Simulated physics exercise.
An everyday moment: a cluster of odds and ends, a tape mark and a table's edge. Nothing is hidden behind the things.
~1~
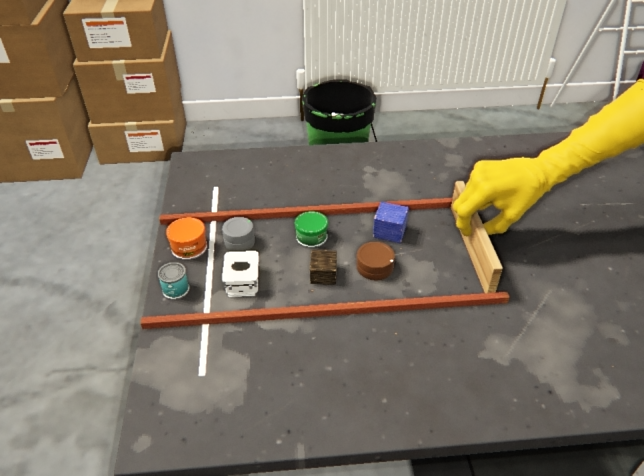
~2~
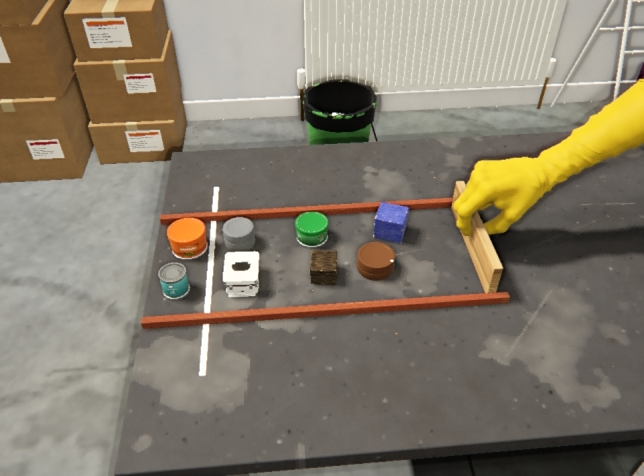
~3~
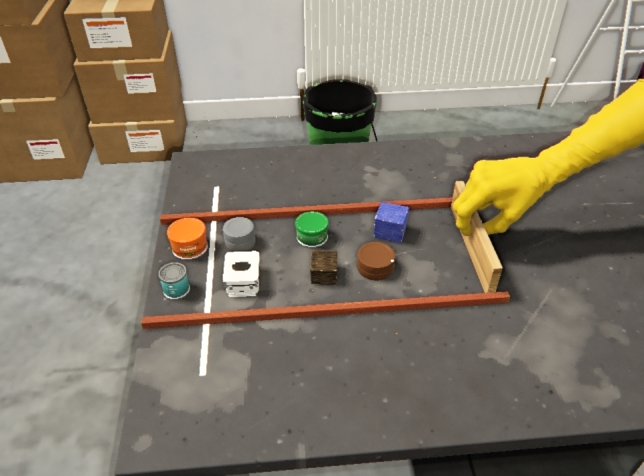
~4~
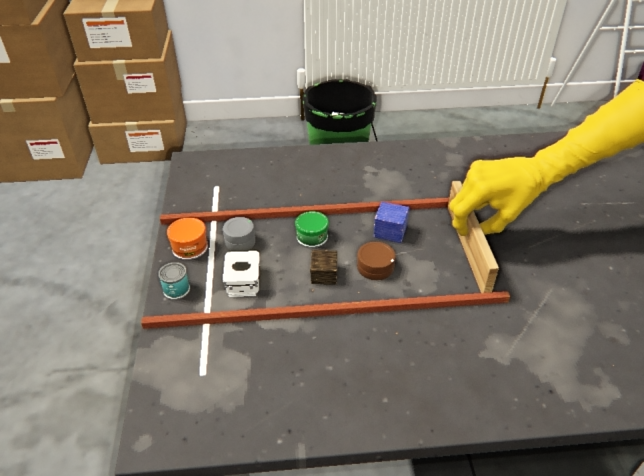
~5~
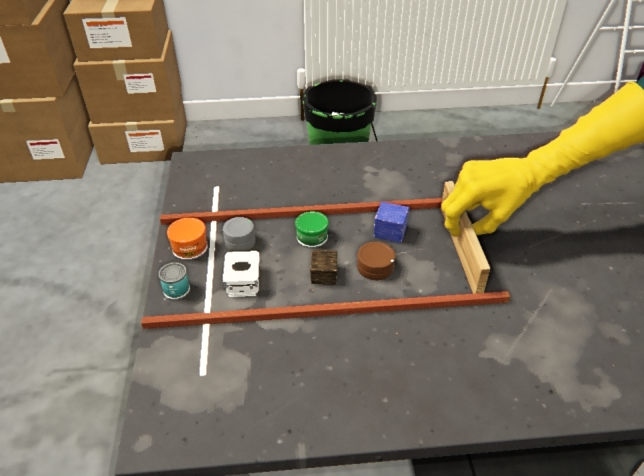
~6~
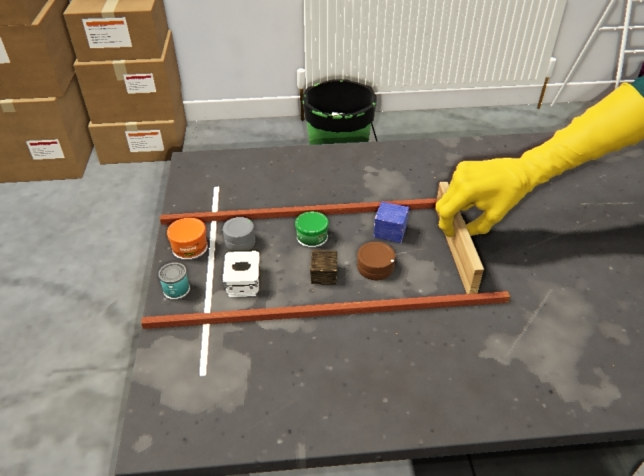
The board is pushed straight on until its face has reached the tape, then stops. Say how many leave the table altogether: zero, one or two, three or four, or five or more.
The number that fall off is three or four.
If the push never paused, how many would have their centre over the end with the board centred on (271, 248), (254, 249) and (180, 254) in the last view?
The counts: 0, 2 and 6.
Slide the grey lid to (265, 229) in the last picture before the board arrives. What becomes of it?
The grey lid drops off.
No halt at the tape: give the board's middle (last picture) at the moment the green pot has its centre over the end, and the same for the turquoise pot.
About (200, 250), and (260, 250) for the other.
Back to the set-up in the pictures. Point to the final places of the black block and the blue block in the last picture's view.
First (160, 287), then (196, 238).
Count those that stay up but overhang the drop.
The number is 2.
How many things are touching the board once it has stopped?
The number is 2.
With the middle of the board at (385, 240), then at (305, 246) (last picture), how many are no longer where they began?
2 and 6.
A little later, none off yet; turquoise pot at rest near (175, 281); orange tin at rest near (188, 239); grey lid at rest near (239, 235).
Next, none off yet; turquoise pot at rest near (175, 281); orange tin shifted a little near (173, 241); grey lid shifted about its own width near (208, 237).
When it is over, the number that fall off is three or four; down, white case, grey lid, orange tin and turquoise pot.
